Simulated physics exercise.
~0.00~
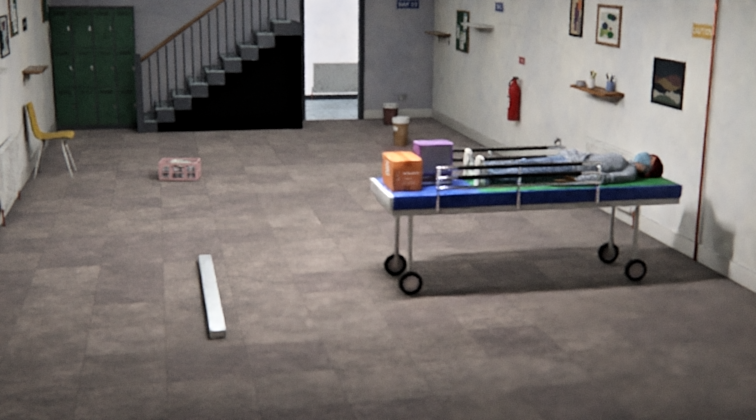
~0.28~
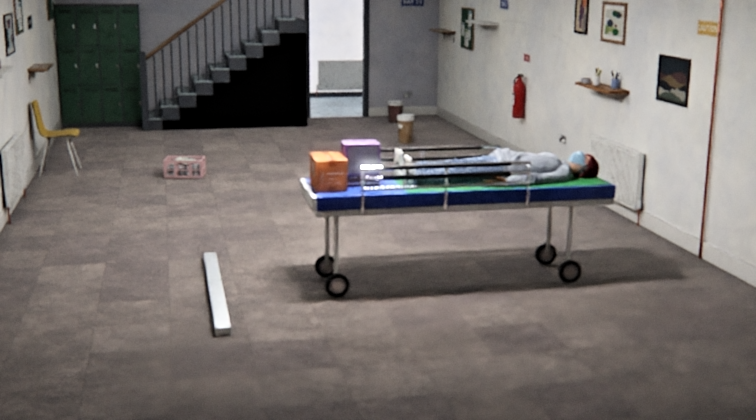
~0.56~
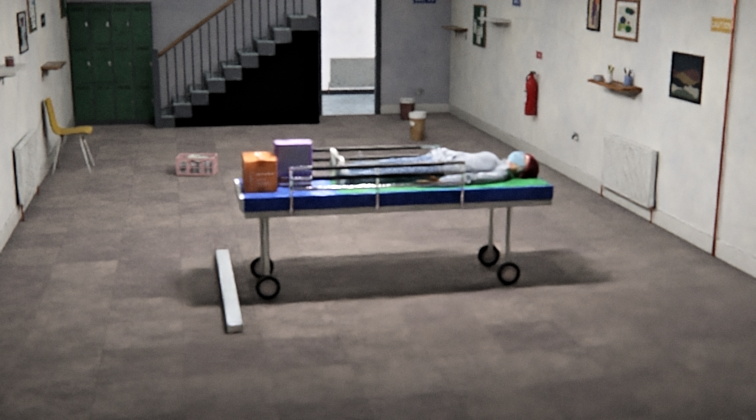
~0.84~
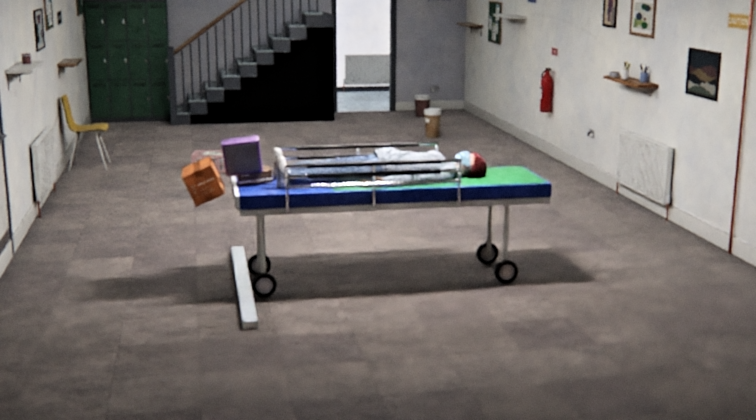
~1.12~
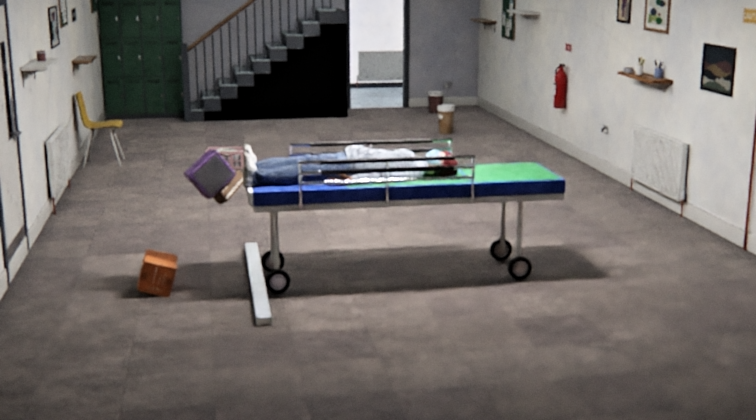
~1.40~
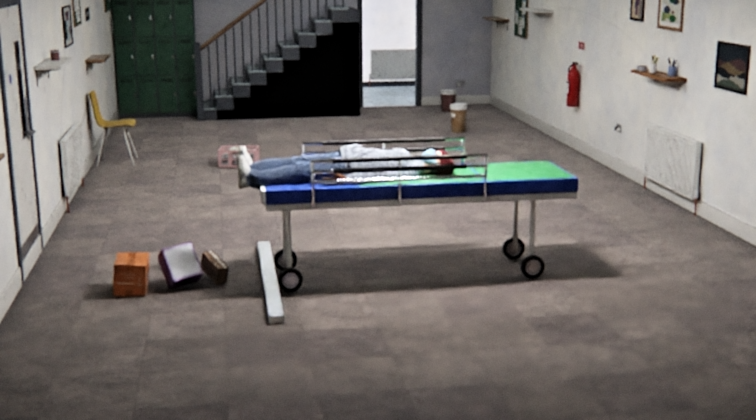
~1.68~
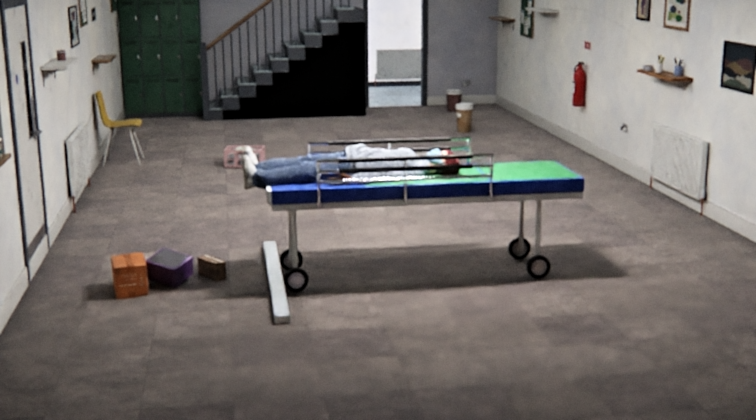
A wheeled trolley with a blue and green mattress rolls left across a grey-floored room, carrying a person lying flat with feet toward the left, seen from the side and slightly above. An orange box, a purple box and a small brown one sit at the foot end, with green lockers, stairs and a yellow chair behind. The trolley stops at a pale bar on the floor, and the person and boxes slide on leftward. The orange box tumbles off first, then the purple and brown ones drop. All three rest on the floor, while the person stays aboard, feet jutting past the end.
